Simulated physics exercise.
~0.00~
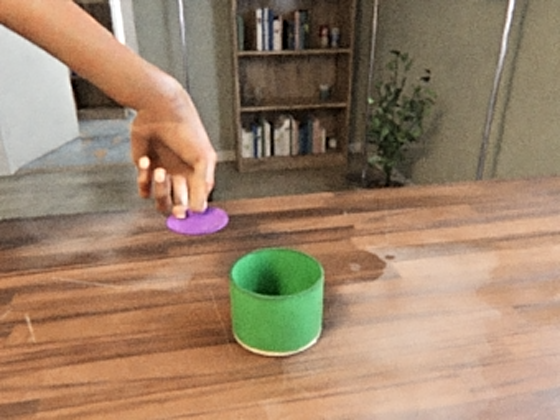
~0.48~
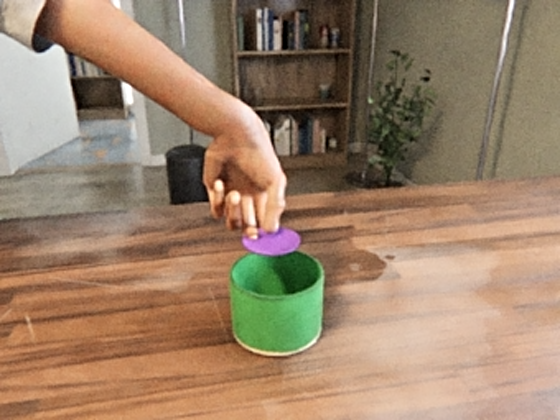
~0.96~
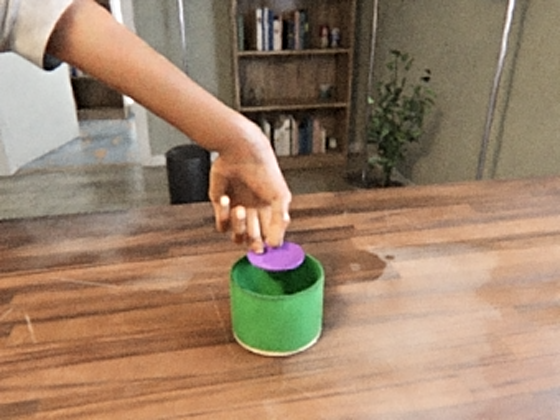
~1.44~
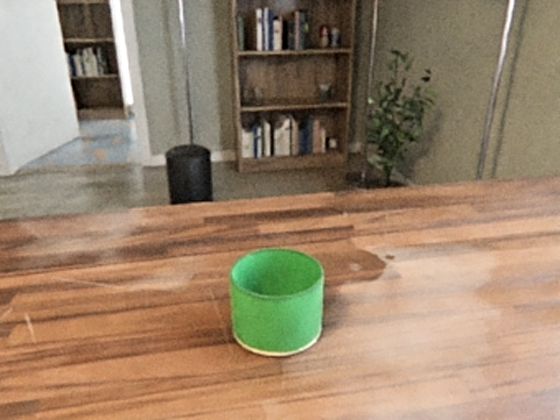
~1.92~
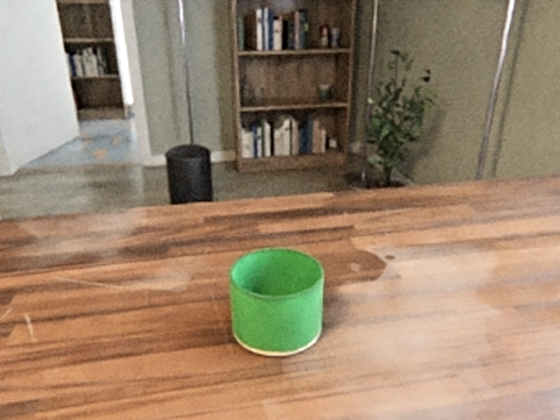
At the start, a hand reaches in from the left, holding a flat purple disc above a wooden table where an open green container stands, with a bookshelf and a plant in the background. The hand carries the disc to the right until it is over the container. It then lowers the disc slightly toward the opening, close to the rim. Next, the hand has let go and is gone from view, and the disc no longer shows, having slipped past the rim and dropped inside. The green container ends up standing alone, still uncovered.
